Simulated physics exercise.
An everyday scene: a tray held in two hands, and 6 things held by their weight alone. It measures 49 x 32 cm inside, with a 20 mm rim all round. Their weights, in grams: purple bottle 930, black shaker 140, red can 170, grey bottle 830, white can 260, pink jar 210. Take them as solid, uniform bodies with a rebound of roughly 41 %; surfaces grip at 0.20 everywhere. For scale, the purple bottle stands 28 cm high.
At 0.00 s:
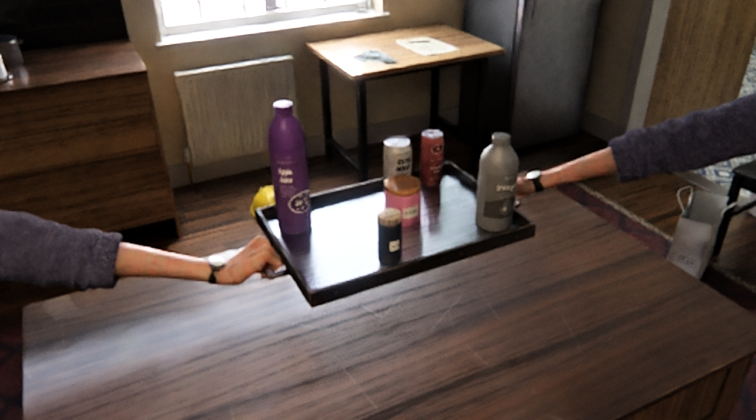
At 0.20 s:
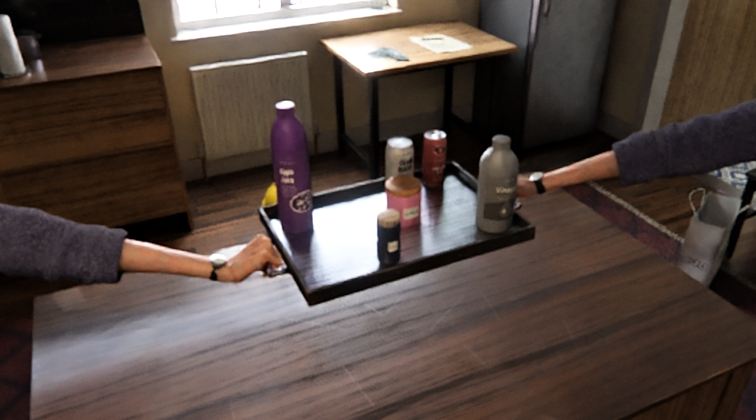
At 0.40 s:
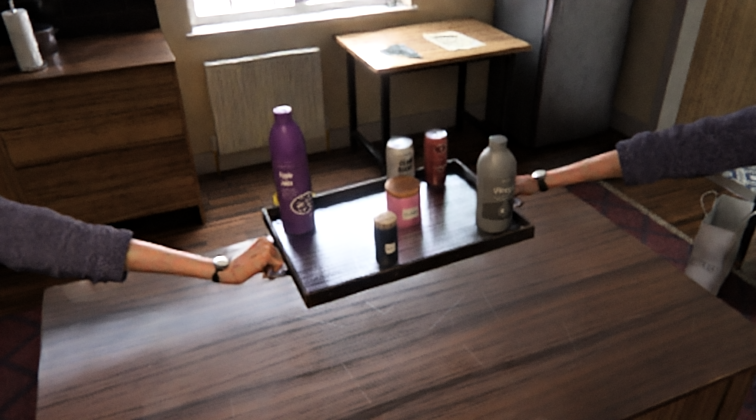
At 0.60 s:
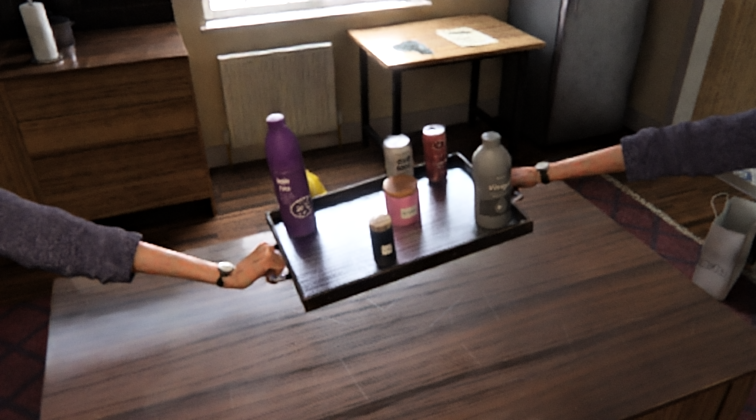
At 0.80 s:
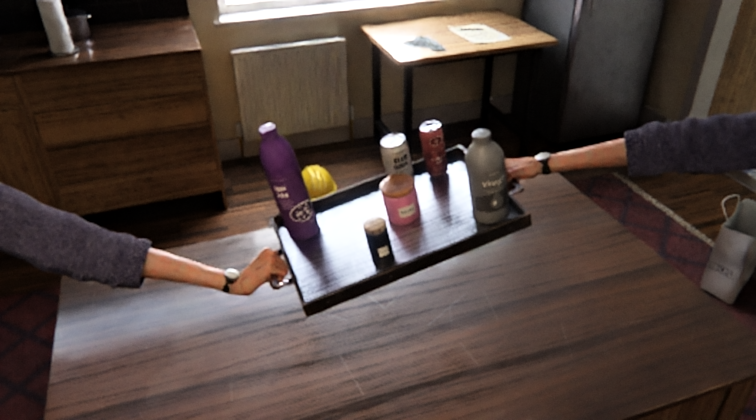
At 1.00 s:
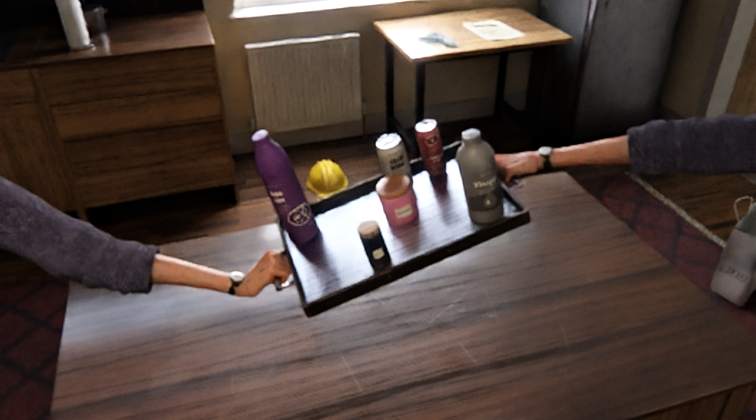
Two hands holding a black tray of bottles, cans and jars above a wooden table, gradually tilting it left edge down.
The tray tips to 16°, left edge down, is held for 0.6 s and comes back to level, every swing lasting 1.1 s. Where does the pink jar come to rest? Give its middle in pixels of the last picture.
Look near (303, 220).
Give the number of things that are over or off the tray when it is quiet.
5 of them.
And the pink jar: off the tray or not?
The pink jar ends on the tray.
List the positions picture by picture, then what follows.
Tray level; pink jar (403, 201); purple bottle (290, 168), in the first frame.
Tray level; red can (434, 160); grey bottle (498, 183), in the second frame.
Tray tilted 2°, left edge down; white can (400, 170); purple bottle (291, 171), in the third frame.
Tray tilted 7°, left edge down; black shaker (382, 239); red can (435, 155), in the fourth frame.
Tray tilted 12°, left edge down; grey bottle (486, 175); white can (398, 165), in the fifth frame.
Tray tilted 15°, left edge down; pink jar (397, 200); purple bottle (284, 187), in the sixth frame.
By 1.70 s, tray tilted 16°, left edge down; purple bottle now off the tray; pink jar rocked 4° off its seat near (303, 240); black shaker rocked 69° off its seat.
By 2.30 s, tray tilted 9°, left edge down; black shaker, red can, grey bottle and white can now off the tray; pink jar 24 cm from its spot near (302, 234).
When it is over (3.4 s), off the tray, purple bottle, black shaker, red can, grey bottle and white can; not toppled but over 5 cm from the start, pink jar. End places, in pixels of the last picture, pink jar near (303, 220).
